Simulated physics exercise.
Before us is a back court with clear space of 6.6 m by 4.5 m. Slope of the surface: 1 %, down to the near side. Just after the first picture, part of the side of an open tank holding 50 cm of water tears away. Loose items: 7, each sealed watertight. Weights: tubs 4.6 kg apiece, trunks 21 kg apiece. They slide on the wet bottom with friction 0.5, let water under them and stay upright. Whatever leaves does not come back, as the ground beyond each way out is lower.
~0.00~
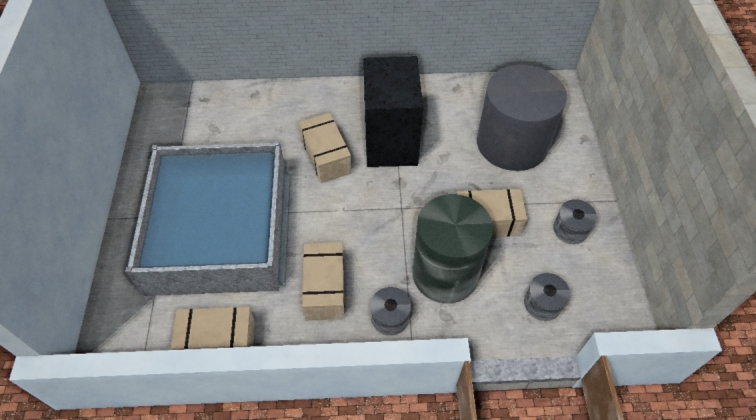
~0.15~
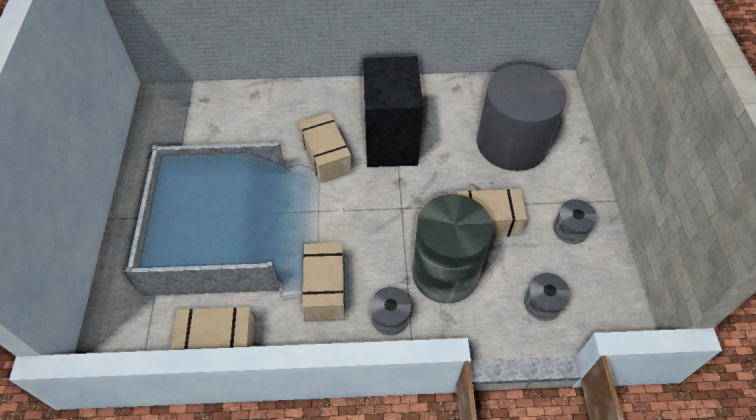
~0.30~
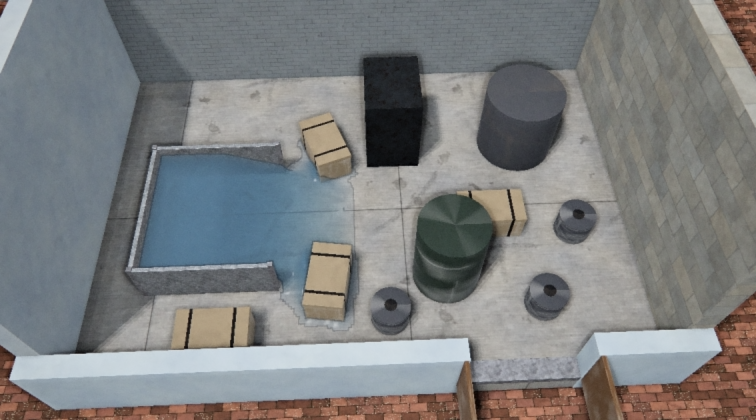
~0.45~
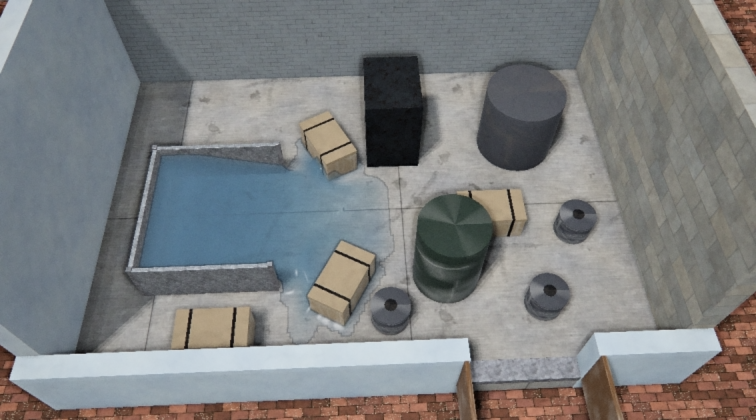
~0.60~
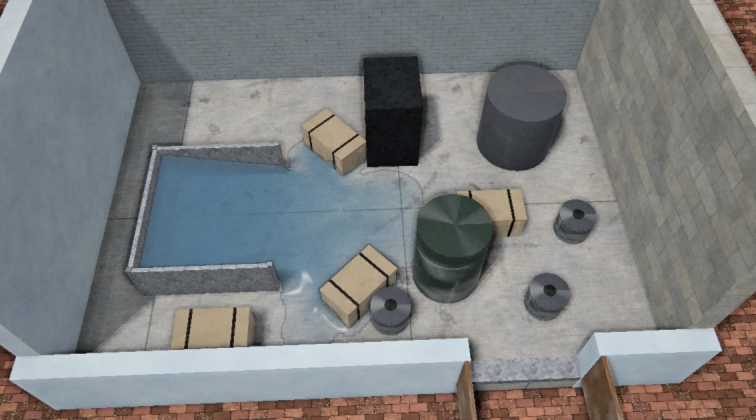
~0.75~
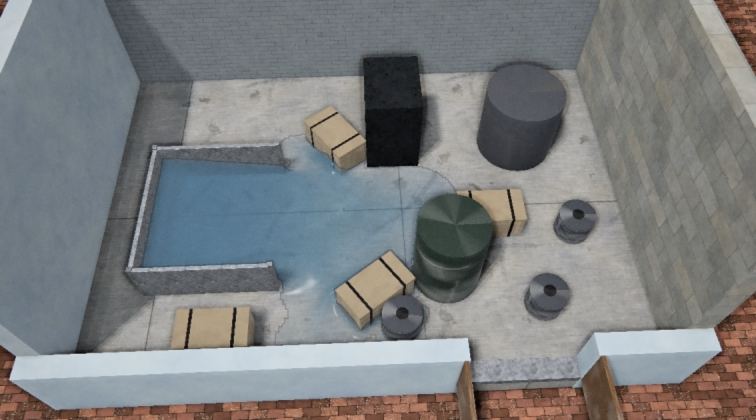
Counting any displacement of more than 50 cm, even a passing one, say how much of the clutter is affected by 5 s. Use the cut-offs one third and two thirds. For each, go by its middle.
Two thirds or more.
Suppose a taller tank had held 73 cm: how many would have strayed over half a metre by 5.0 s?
I count 7 of them in that case.
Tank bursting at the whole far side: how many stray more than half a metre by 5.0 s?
Result: 1 of them.
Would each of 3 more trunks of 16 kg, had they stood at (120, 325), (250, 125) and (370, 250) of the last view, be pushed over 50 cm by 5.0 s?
Answers in order are does not cross, does not cross and crosses the line.
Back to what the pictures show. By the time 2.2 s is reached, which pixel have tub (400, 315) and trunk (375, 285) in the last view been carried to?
Roughly (537, 325), then roughly (413, 308).
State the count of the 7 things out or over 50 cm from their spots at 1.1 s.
Tally: 2.
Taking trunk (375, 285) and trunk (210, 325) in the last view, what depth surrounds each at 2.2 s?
About 15 and 1 cm.
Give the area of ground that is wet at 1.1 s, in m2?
Somewhere about 9.5 m2, give or take.
After 1.1 s 2 of 7 are over 50 cm from their spots; 0 afloat.
After 2.2 s 4 of 7 are over 50 cm from their spots; 1 afloat.
After 3.5 s 6 of 7 are over 50 cm from their spots; 5 afloat.
After 5.0 s 5 of 7 are over 50 cm from their spots, and 6 have been at some point; 5 afloat.
